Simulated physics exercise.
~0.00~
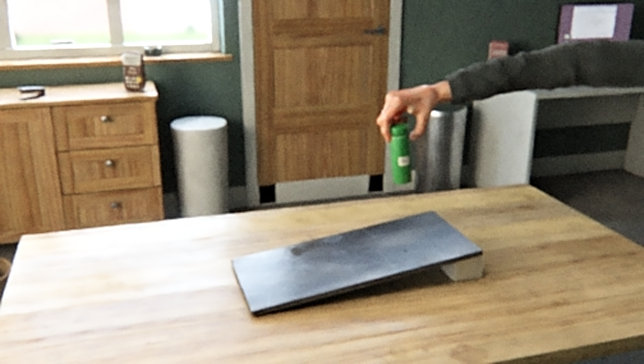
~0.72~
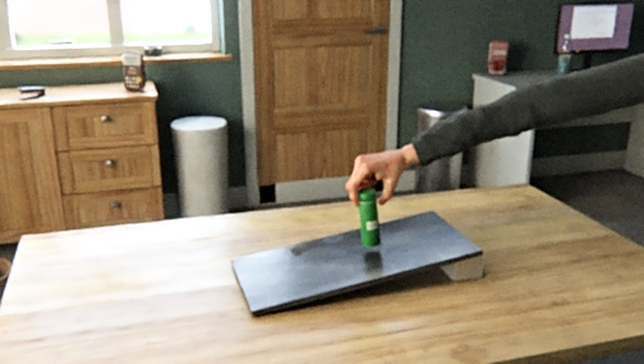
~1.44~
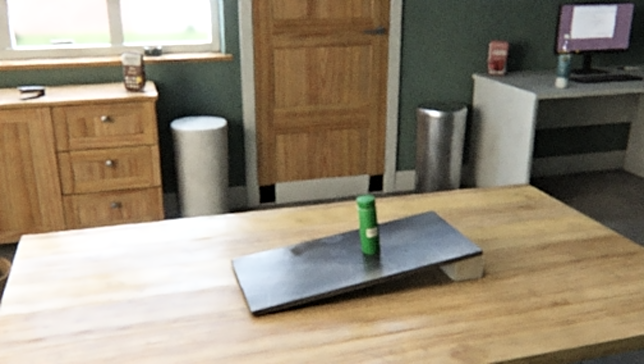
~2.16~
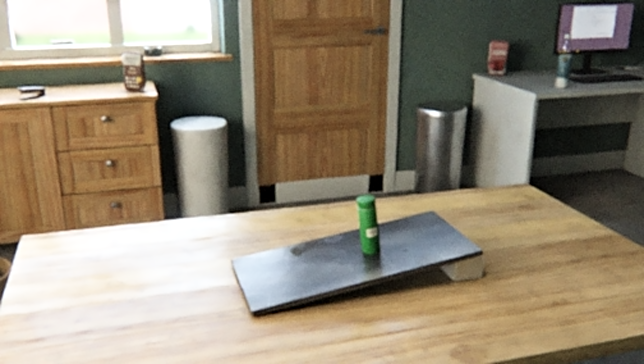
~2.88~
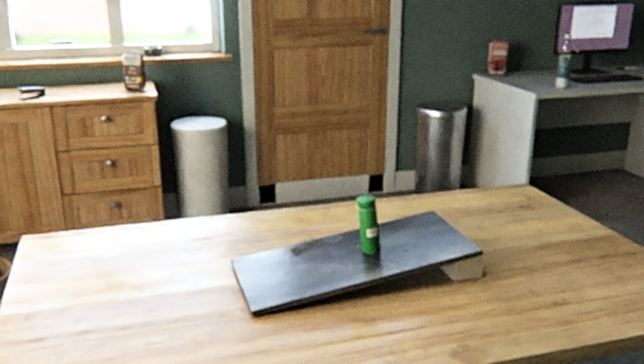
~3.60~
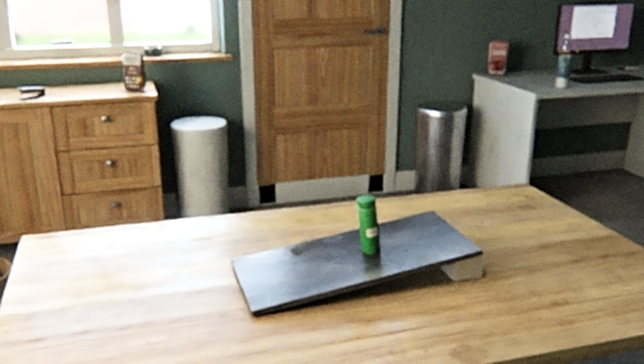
A hand in a dark sleeve reaches in from the right, holding a small green shaker above a wooden table, seen from a still, slightly raised viewpoint. On the table a dark board rests tilted on a pale block under its right end, with wooden drawers, a door, two bins and a desk with a monitor behind. The hand moves the shaker left and down and sets it upright on the sloping board. The fingers let go and the arm draws back out of view. The shaker stays standing where it was placed, neither sliding nor tipping, and the board remains still.
